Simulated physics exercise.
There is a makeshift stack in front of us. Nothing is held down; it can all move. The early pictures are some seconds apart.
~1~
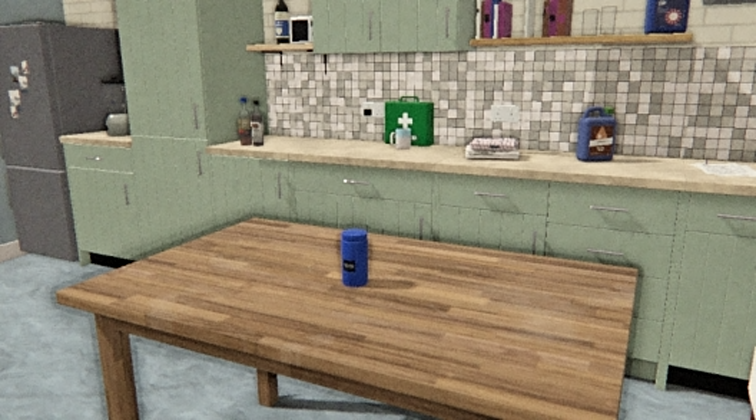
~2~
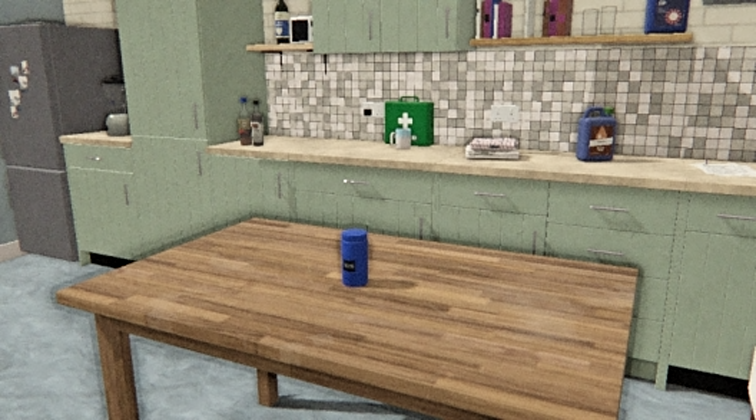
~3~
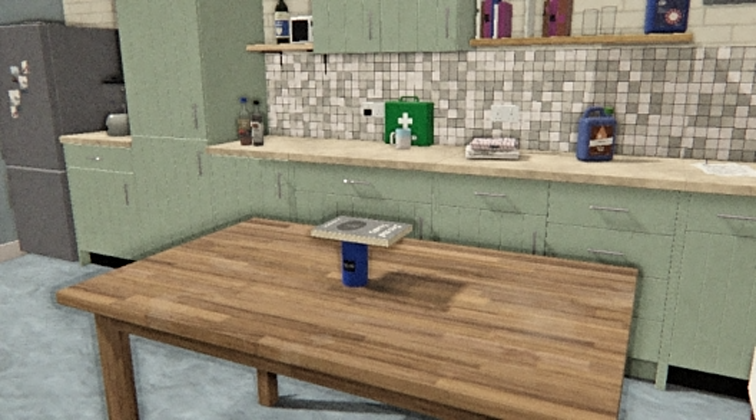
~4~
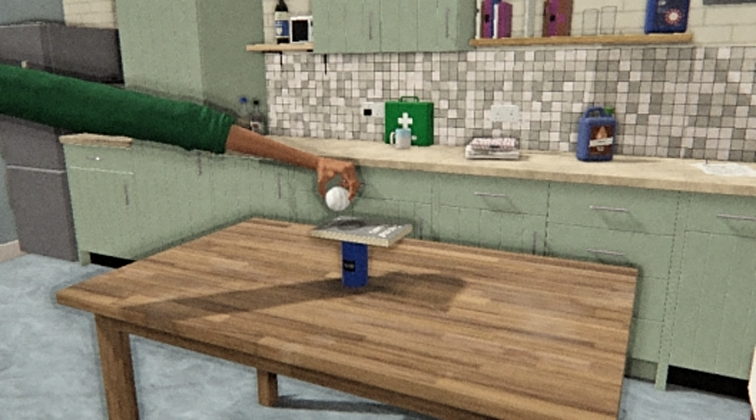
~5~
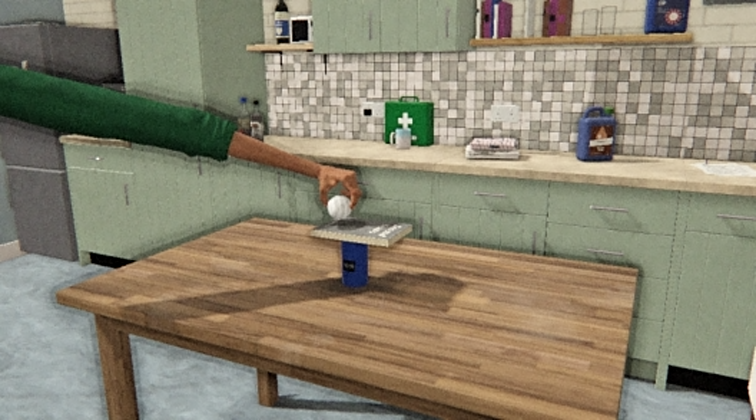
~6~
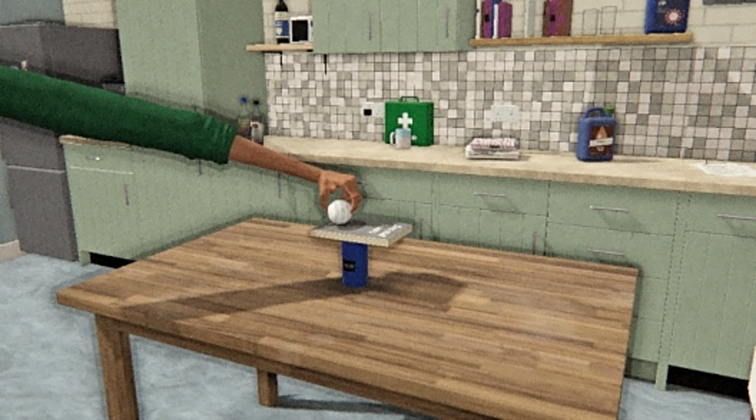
The clip opens on a blue jar standing alone on a wooden table in a green kitchen. A flat, book-like object then appears balanced across the top of the jar. Next, a green-sleeved arm reaches in from the left and lowers a white onion onto it, the fingers still around the onion.
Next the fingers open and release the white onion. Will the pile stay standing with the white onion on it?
I reckon the stack bears the weight fine.
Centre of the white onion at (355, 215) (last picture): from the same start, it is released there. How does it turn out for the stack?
The stack then stays standing.
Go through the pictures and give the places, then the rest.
In the first picture, the last thing is not in view yet; blue jar (355, 258).
In the second picture, the last thing is not in view yet; blue jar (355, 258).
In the third picture, the last thing is not in view yet; blue jar (355, 258).
The fourth picture shows coming down; white onion (338, 199); blue jar (355, 258).
The fifth picture shows coming down; white onion (340, 207); blue jar (355, 258).
The sixth picture shows in place under the hand; white onion (340, 212); blue jar (355, 258).
Then, 0.50 s on from there, no change.
Then, 1.30 s on from there, white onion resting near (340, 212).
In the end, all 3 unmoved. At the end, from the last picture's camera, white onion near (340, 212). The stack stays up.
